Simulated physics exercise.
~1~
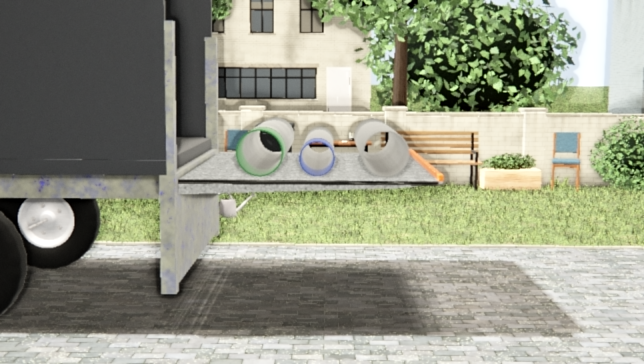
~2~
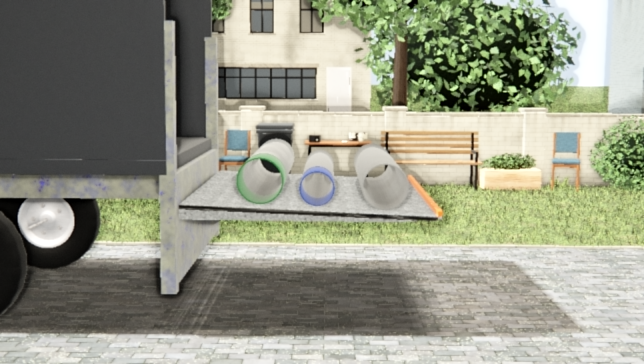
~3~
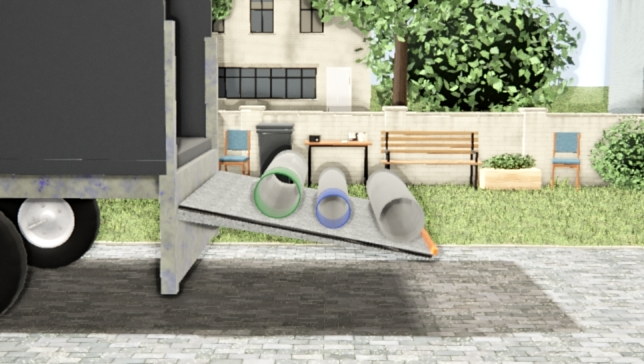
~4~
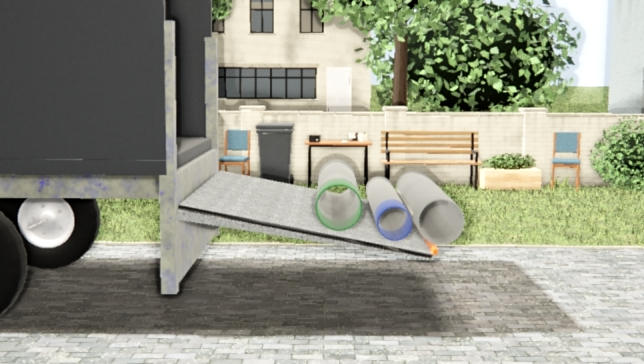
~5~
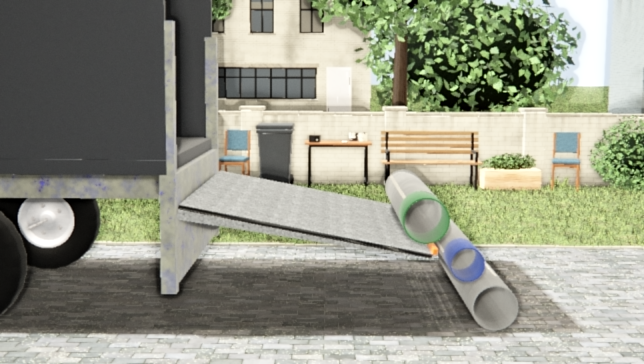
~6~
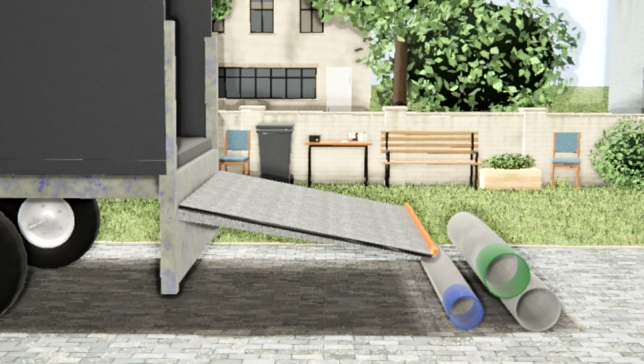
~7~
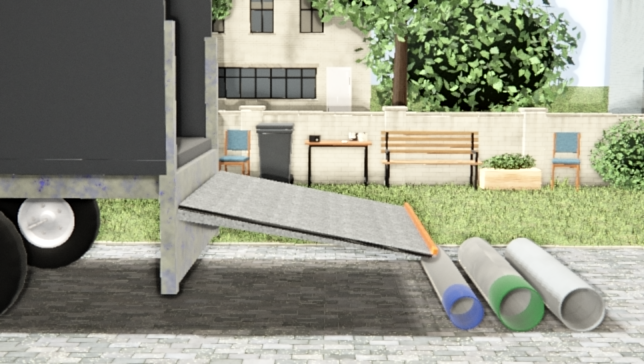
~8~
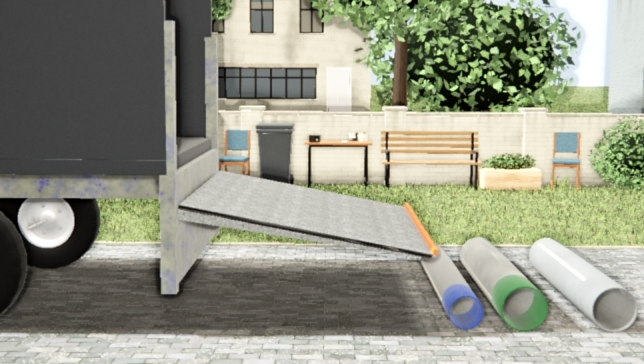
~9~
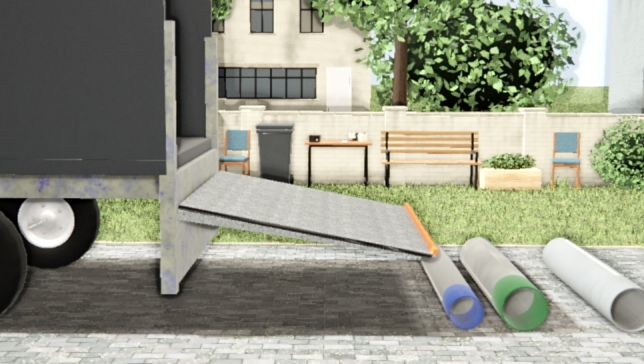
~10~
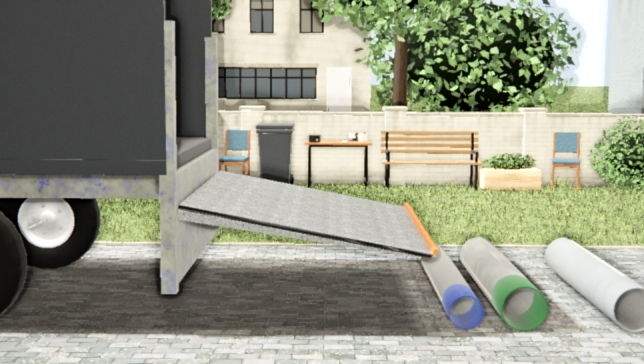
In this clip, a truck's tail-lift plate carrying three pipes, one green-rimmed, one blue-rimmed and one plain grey, lowers slightly and tips down to the right. The pipes roll over the orange edge and end up on the paving, blue nearest the plate, green next and grey farthest right.
